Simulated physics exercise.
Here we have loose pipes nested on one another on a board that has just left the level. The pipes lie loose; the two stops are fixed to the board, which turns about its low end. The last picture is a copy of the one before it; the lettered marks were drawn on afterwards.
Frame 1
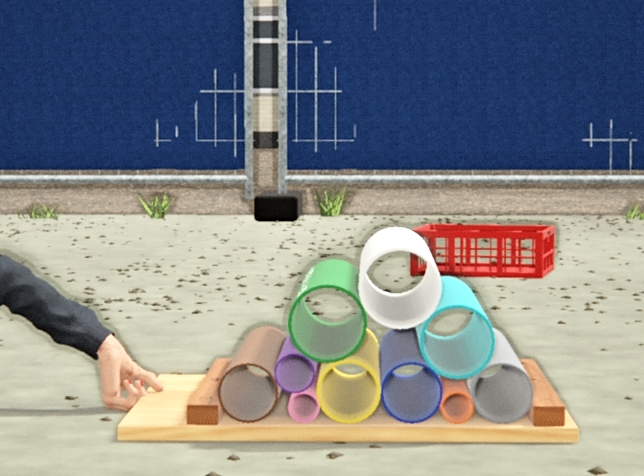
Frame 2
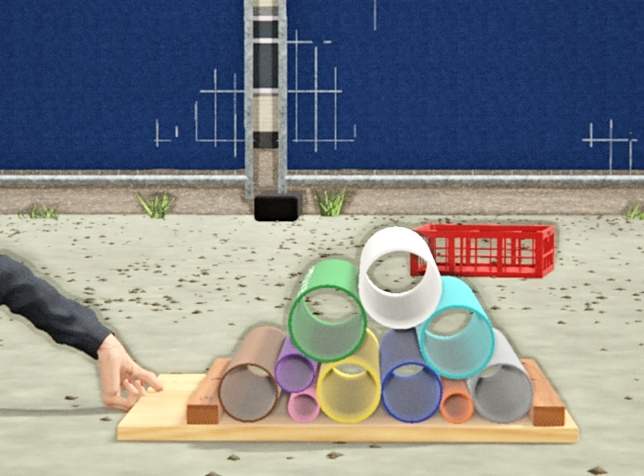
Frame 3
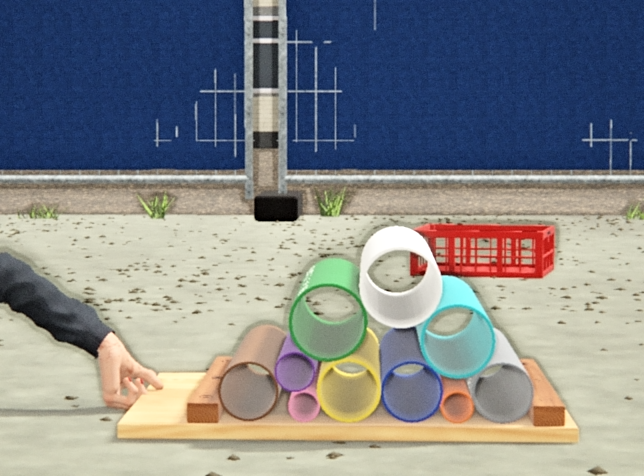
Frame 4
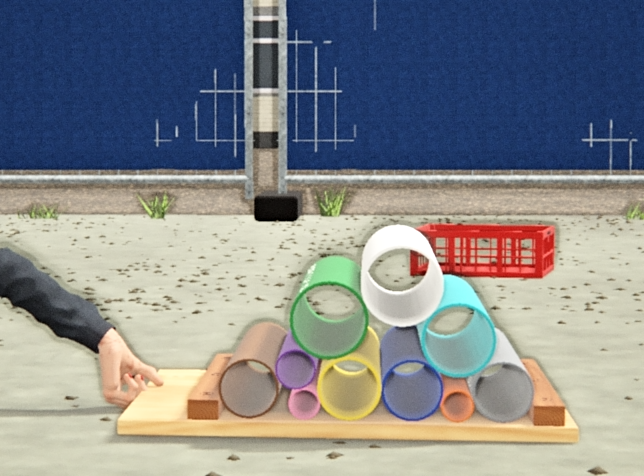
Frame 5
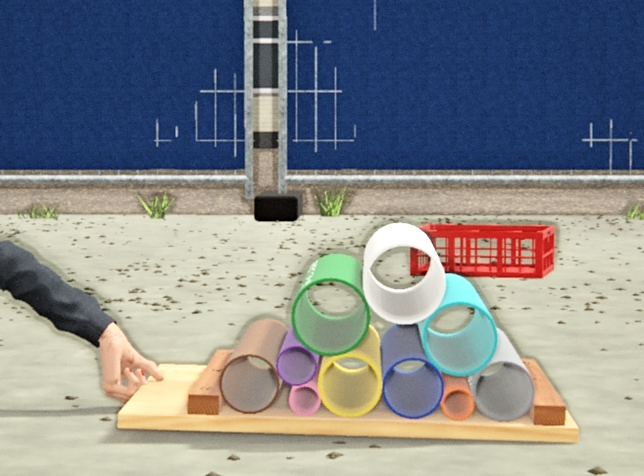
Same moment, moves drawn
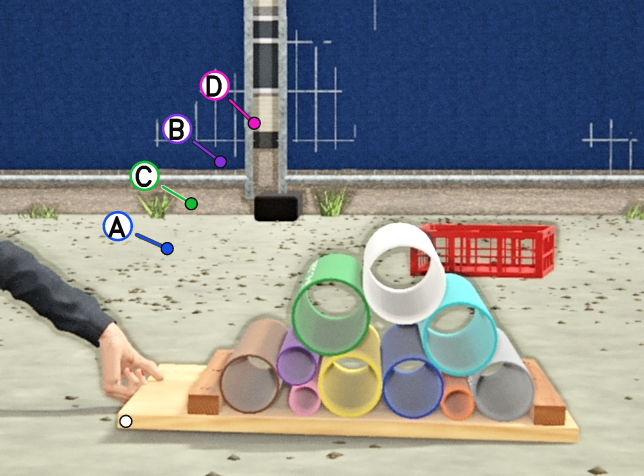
A hand at the left end very slightly raises a board stacked with colourful pipes.
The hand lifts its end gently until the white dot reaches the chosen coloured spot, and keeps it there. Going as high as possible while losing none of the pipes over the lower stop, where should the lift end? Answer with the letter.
It can be raised to A.
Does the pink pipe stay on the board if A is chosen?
The pink pipe: Yes.
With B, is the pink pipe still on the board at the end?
The pink pipe: Yes.
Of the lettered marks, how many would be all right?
One of the four.
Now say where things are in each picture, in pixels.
Board (349, 396); brown pipe (248, 393); pink pipe (304, 407), in the first frame.
Pink pipe (304, 407); yellow pipe (349, 391), in the second frame.
Board (349, 395); brown pipe (248, 391); grey pipe (503, 393), in the third frame.
Board (349, 393); brown pipe (249, 389); pink pipe (304, 404); orange pipe (457, 406), in the fourth frame.
Board (349, 390); brown pipe (250, 384); pink pipe (305, 400), in the fifth frame.
On the copy, A at (167, 248); B at (220, 162); C at (191, 204); D at (254, 123); the white dot at (126, 422).
On A. First, board at 15°.
Then, board at 24°.
Finally, board at 24°, none over the low batten.
By contrast, B three over the low batten (turquoise, green, white); C three over the low batten (turquoise, green, white); D four over the low batten (grey, turquoise, green, white).
